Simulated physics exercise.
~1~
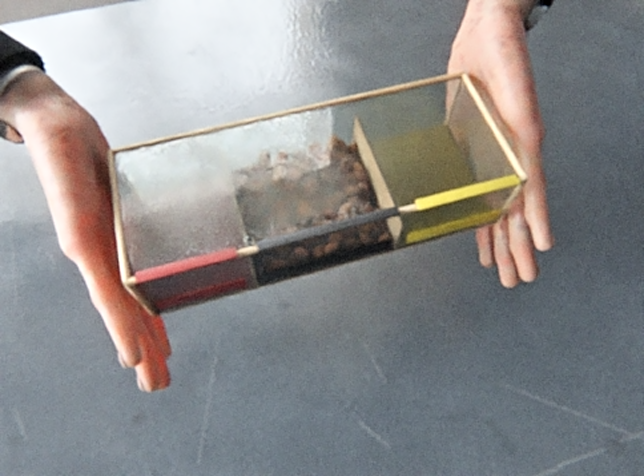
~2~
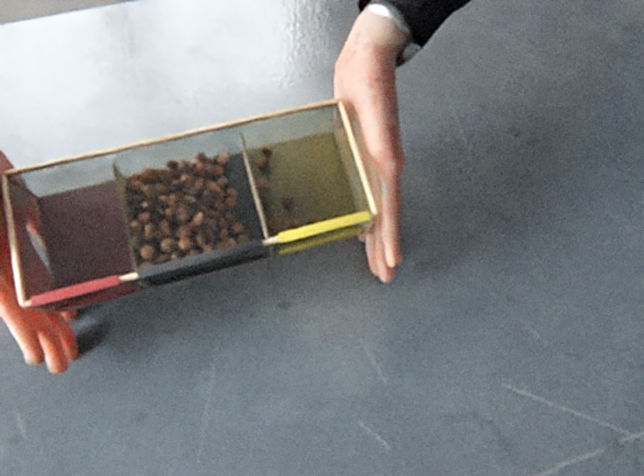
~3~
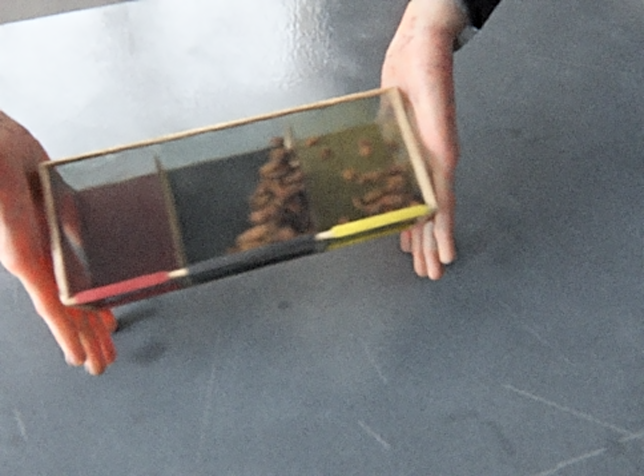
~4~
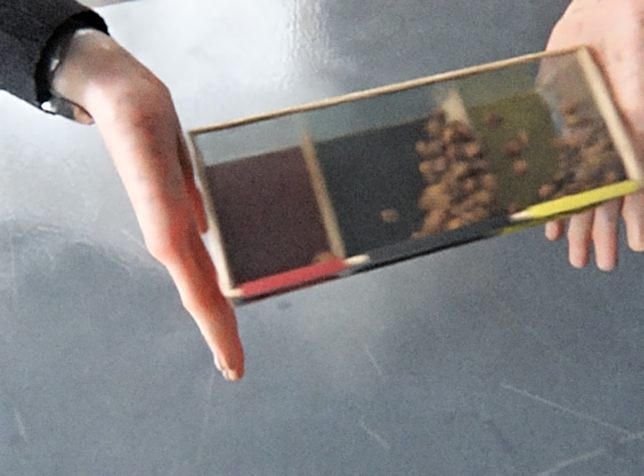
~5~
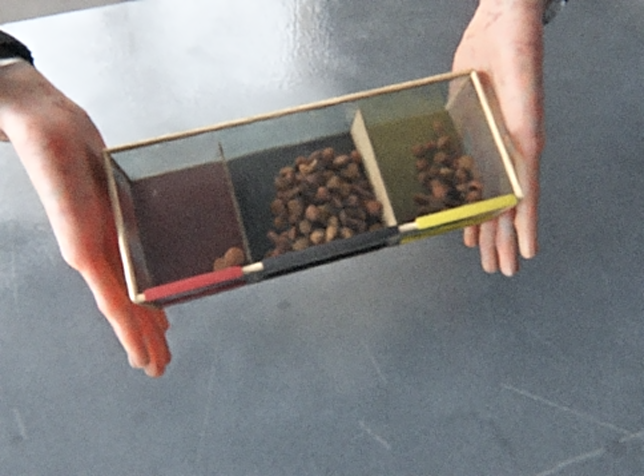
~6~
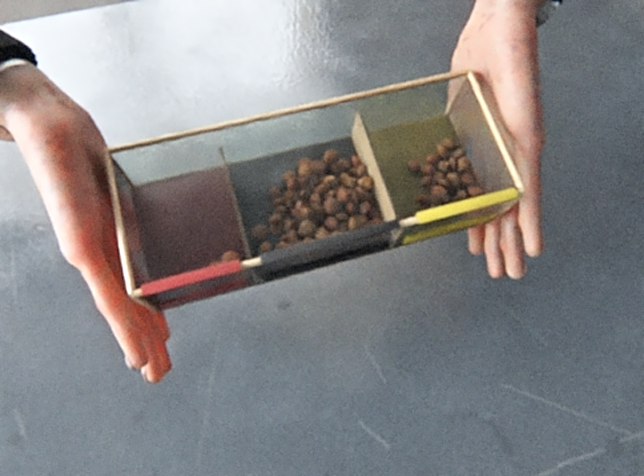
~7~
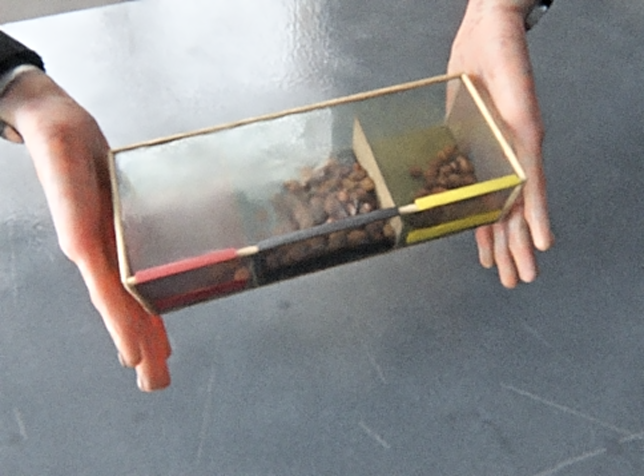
The clip opens with two hands holding a shallow, clear-lidded box above a gray table, brown kibble gathered in its black middle section between empty red and yellow ones. The hands swing the box left and tilt it, and a few pieces reach the yellow section. As the box moves back and then far to the right, more kibble tumbles into yellow. It returns left toward its starting place, with a stray bit or two visible in red. Finally the hands level the box and hold it there, most of the kibble in black and a smaller pile in yellow.
